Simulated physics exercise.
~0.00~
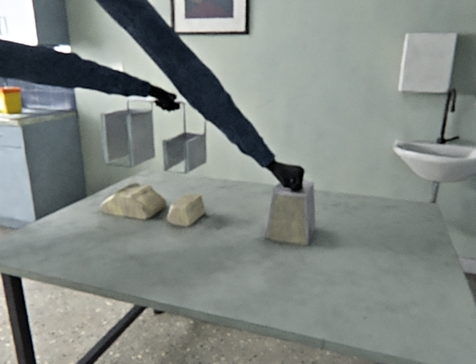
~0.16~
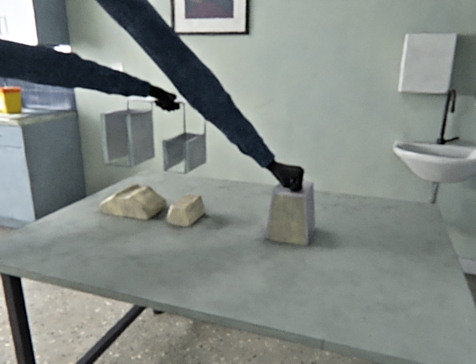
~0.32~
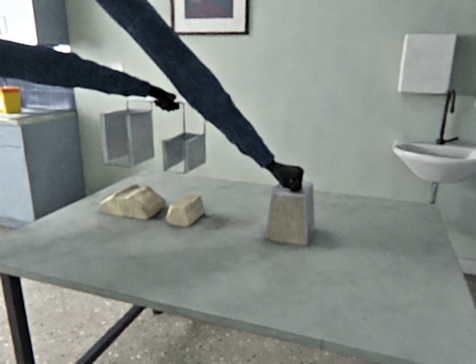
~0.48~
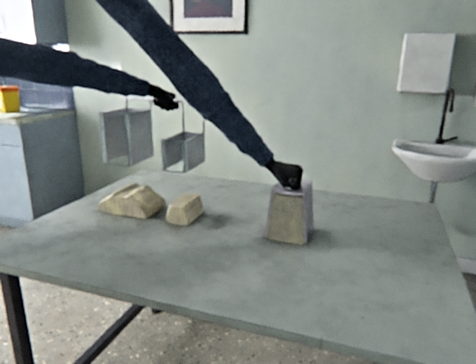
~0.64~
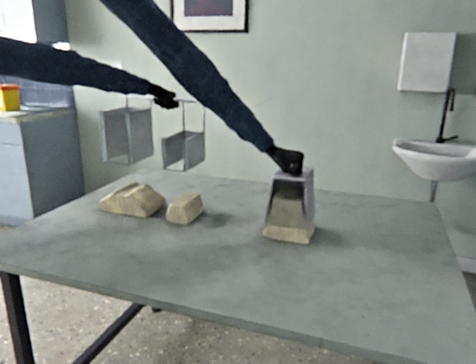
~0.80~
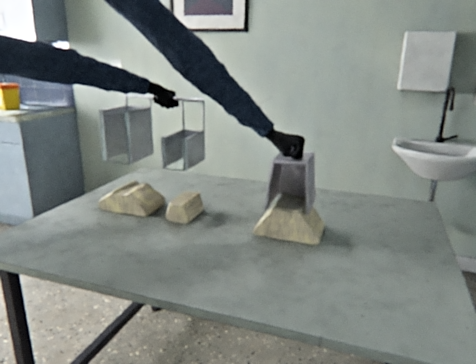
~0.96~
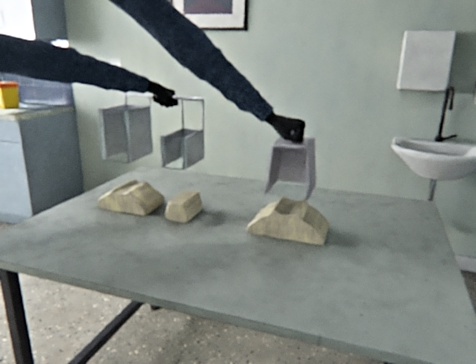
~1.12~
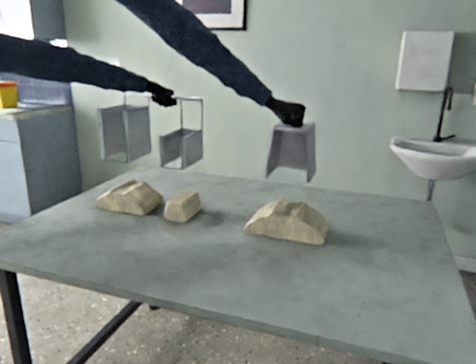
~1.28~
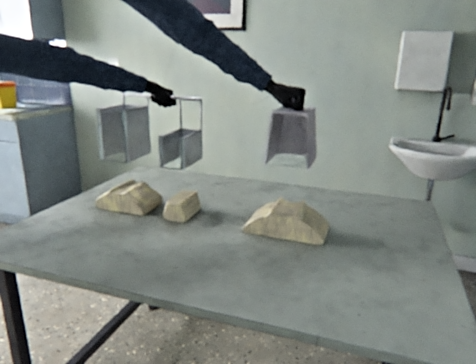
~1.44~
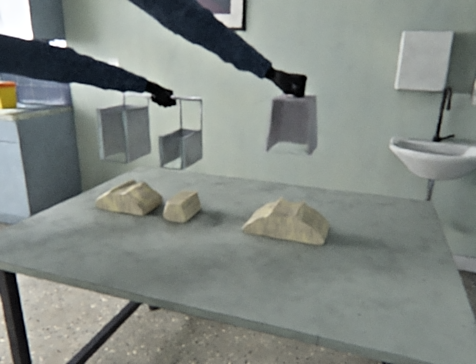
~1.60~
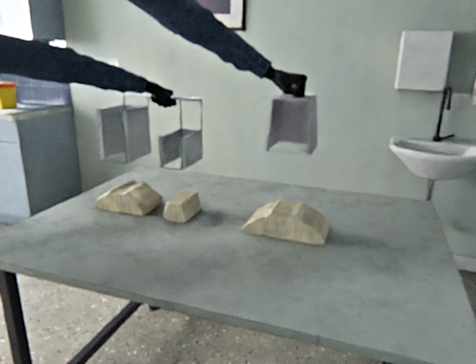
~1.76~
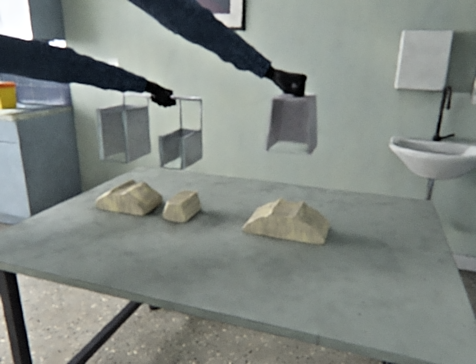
In a room with a sink, a gloved hand lifting a tin off a pale mass, which slumps into a low mound.
